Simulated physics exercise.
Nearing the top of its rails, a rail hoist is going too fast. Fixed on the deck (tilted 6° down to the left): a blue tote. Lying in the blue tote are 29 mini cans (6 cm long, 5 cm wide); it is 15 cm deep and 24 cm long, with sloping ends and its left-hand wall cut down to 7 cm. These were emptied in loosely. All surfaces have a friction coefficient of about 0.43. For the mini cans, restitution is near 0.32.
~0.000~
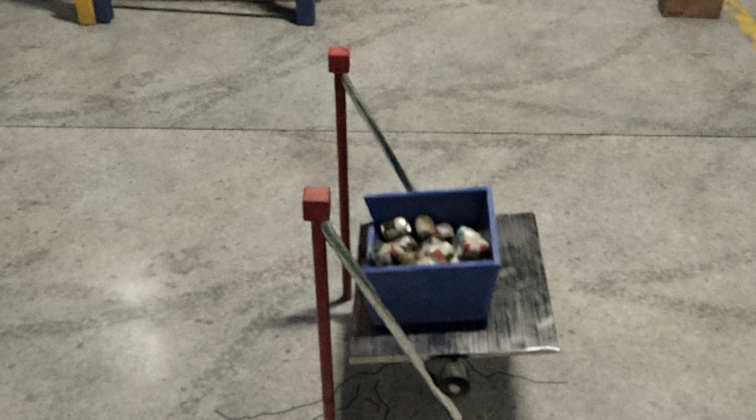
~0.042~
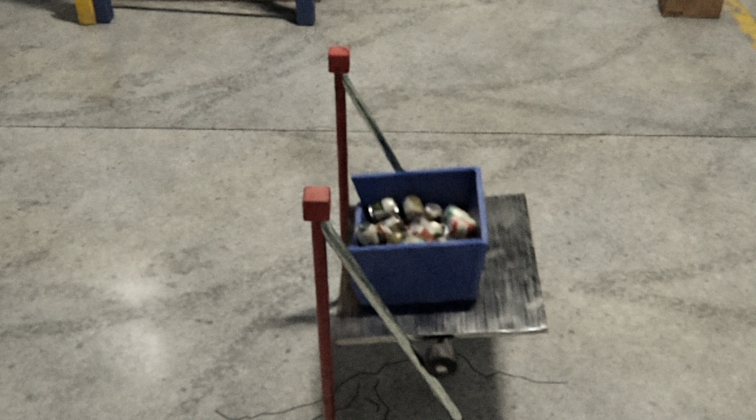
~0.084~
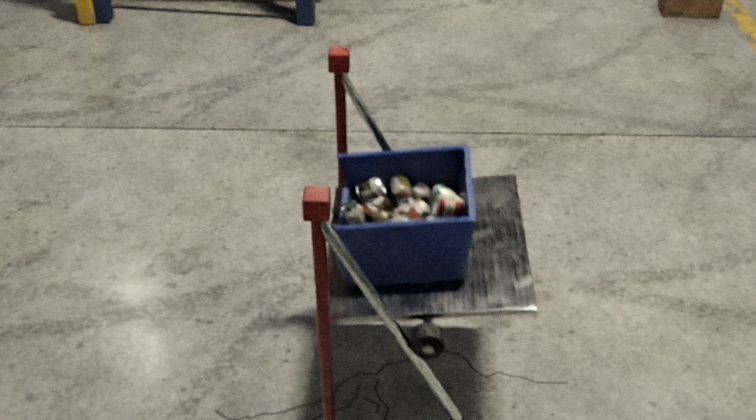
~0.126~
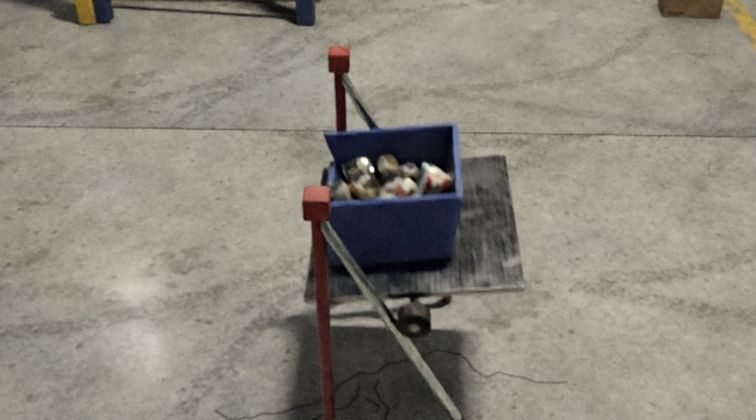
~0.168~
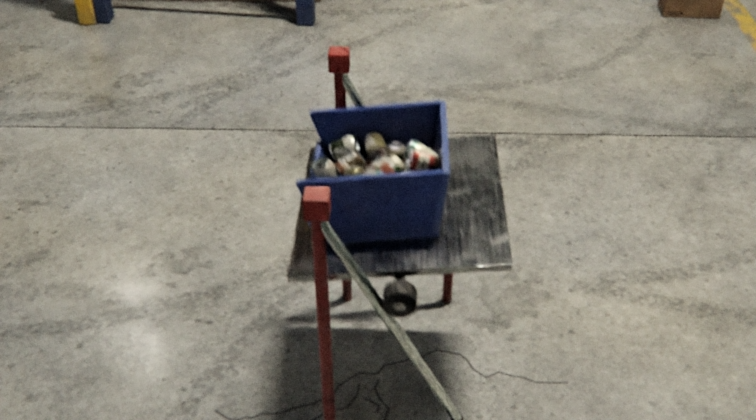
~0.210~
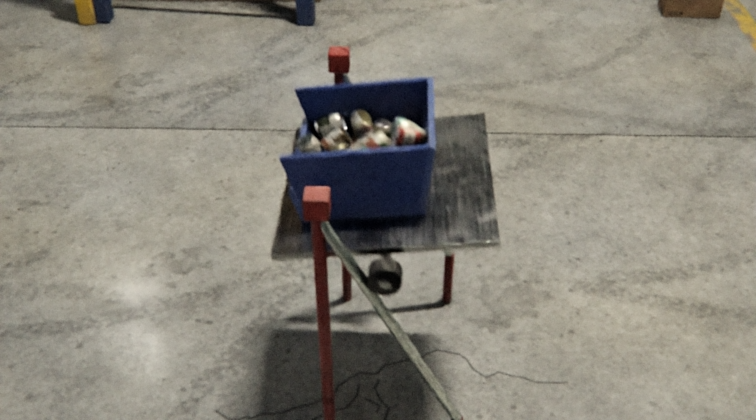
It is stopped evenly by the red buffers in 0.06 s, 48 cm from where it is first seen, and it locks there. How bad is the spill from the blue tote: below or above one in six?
Honestly, the fraction that gets out surpasses a sixth.
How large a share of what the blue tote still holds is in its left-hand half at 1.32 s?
Around 60 per cent.
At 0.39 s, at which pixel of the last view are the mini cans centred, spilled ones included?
Centre approx. at (309, 79).
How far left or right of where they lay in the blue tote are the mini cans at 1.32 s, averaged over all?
Mean shift: About 22 cm, leftward.
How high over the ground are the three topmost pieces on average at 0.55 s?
I'd say near 90 cm.
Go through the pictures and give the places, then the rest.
In the first picture (places track the rim corner closest to us here), blue tote (494, 262); 0 cm travelled; all still inside.
In the second picture, blue tote (482, 241); 7 cm travelled.
In the third picture, blue tote (470, 218); 14 cm travelled.
In the fourth picture, blue tote (456, 195); 20 cm travelled.
In the fifth picture, blue tote (443, 171); 27 cm travelled.
In the sixth picture, blue tote (429, 146); 34 cm travelled; all still inside.
After 0.27 s, the buffers are touched.
After 0.39 s, the blue tote has all 29.
After 0.55 s, the blue tote is down by 8 of 29.
After 0.77 s, the blue tote is down by 11 of 29.
Final count (at 1.32 s), the blue tote is down by 11 of 29. Asked share, 11 of 29, 38 per cent.
